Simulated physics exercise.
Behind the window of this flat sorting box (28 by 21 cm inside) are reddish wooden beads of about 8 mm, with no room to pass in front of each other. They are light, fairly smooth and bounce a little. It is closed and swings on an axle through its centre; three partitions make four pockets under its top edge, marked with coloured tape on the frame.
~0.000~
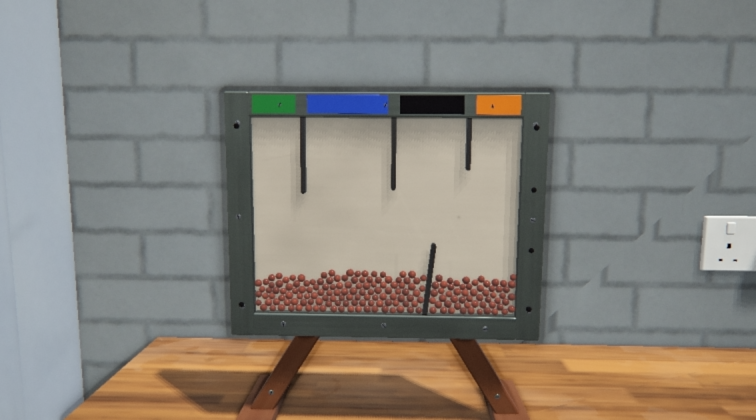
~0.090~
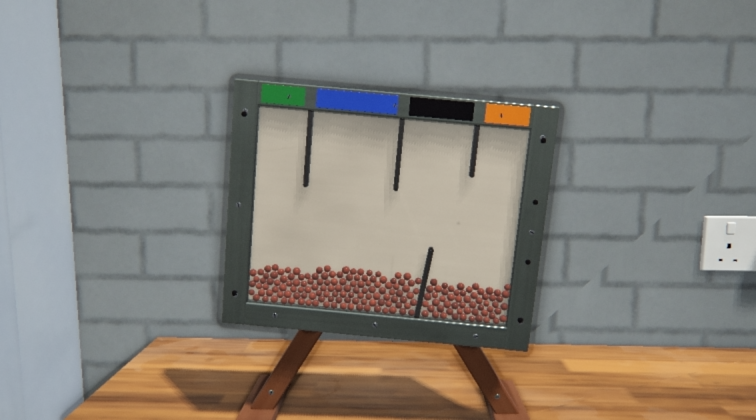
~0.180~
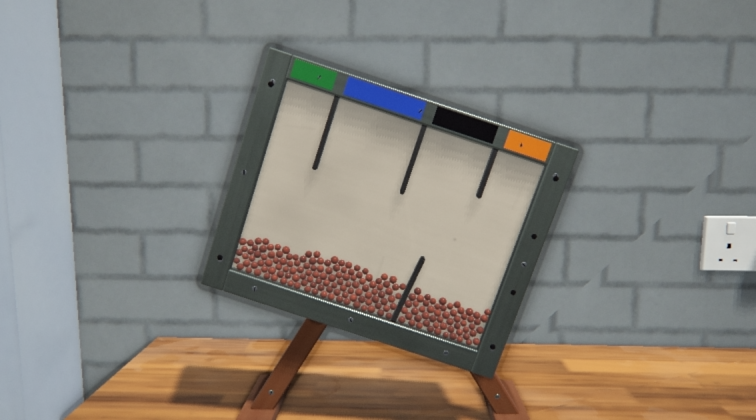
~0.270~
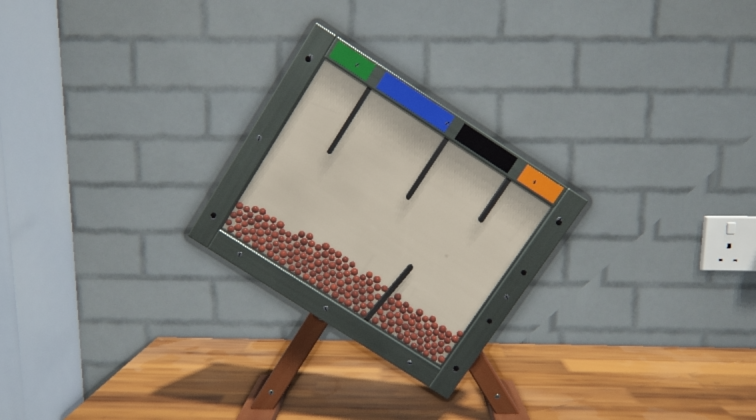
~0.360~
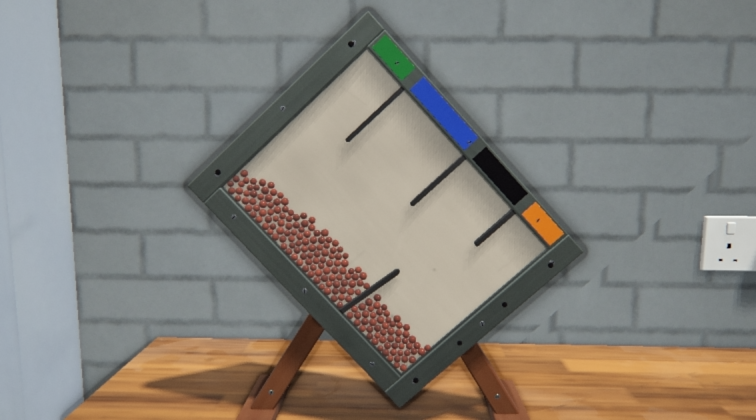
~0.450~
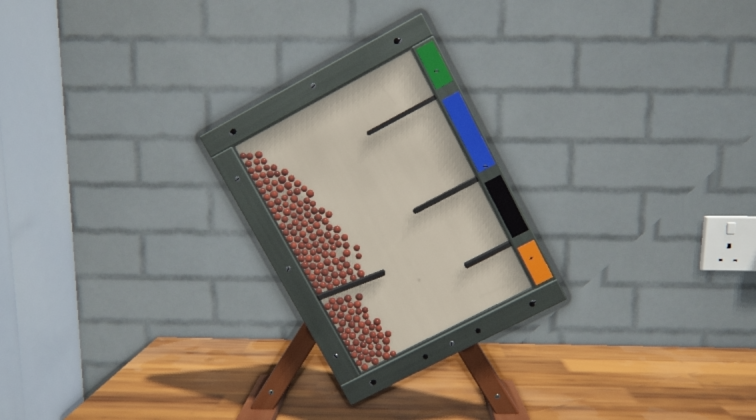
A framed box turns steadily clockwise on its stand as reddish beads shift inside.
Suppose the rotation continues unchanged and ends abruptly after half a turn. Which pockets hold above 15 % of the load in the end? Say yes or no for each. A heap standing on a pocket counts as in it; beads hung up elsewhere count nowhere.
Orange pocket yes, blue pocket no, green pocket no, black pocket yes.
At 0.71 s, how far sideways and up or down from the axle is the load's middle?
About 6 cm left and 4 cm below.
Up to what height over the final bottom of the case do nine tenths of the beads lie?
About 9 cm.
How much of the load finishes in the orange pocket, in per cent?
About 50 per cent.
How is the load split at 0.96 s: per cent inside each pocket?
Orange pocket: 20; blue pocket: 0; green pocket: 0; black pocket: 30.
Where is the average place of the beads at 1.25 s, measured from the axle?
About 8 cm left and 5 cm below.
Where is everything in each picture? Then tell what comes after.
The first picture shows level, about 180 beads; beads' middle (382, 294); highest (350, 273); orange (499, 105), blue (348, 104), green (274, 104), black (432, 105); walls (424, 316) to (434, 246).
The second picture shows turned 5° clockwise; beads' middle (376, 293); highest (275, 267).
The third picture shows turned 18° clockwise; beads' middle (359, 289); highest (258, 241).
The fourth picture shows turned 32° clockwise; beads' middle (341, 281); highest (240, 206).
The fifth picture shows turned 47° clockwise; beads' middle (329, 269); highest (244, 174).
The sixth picture shows turned 62° clockwise; beads' middle (323, 260); highest (259, 155); orange (535, 263), blue (469, 132), green (434, 65), black (507, 207); partition tips (369, 133), (415, 211), (467, 265).
After 0.71 s it has turned 104°, the beads' middle is 6 cm left of and 4 cm below the axle; inside pockets, orange 5 %.
After 0.96 s it has turned 144°, the beads' middle is 4 cm left of and 8 cm below the axle; inside pockets, orange 20 %, black 30 %.
After 1.25 s it has turned 180°, the beads' middle is 8 cm left of and 5 cm below the axle; inside pockets, orange 25 %, black 30 %.
All still by 1.8 s, orange 50 %, blue 0 %, green 0 %, black 50 %.
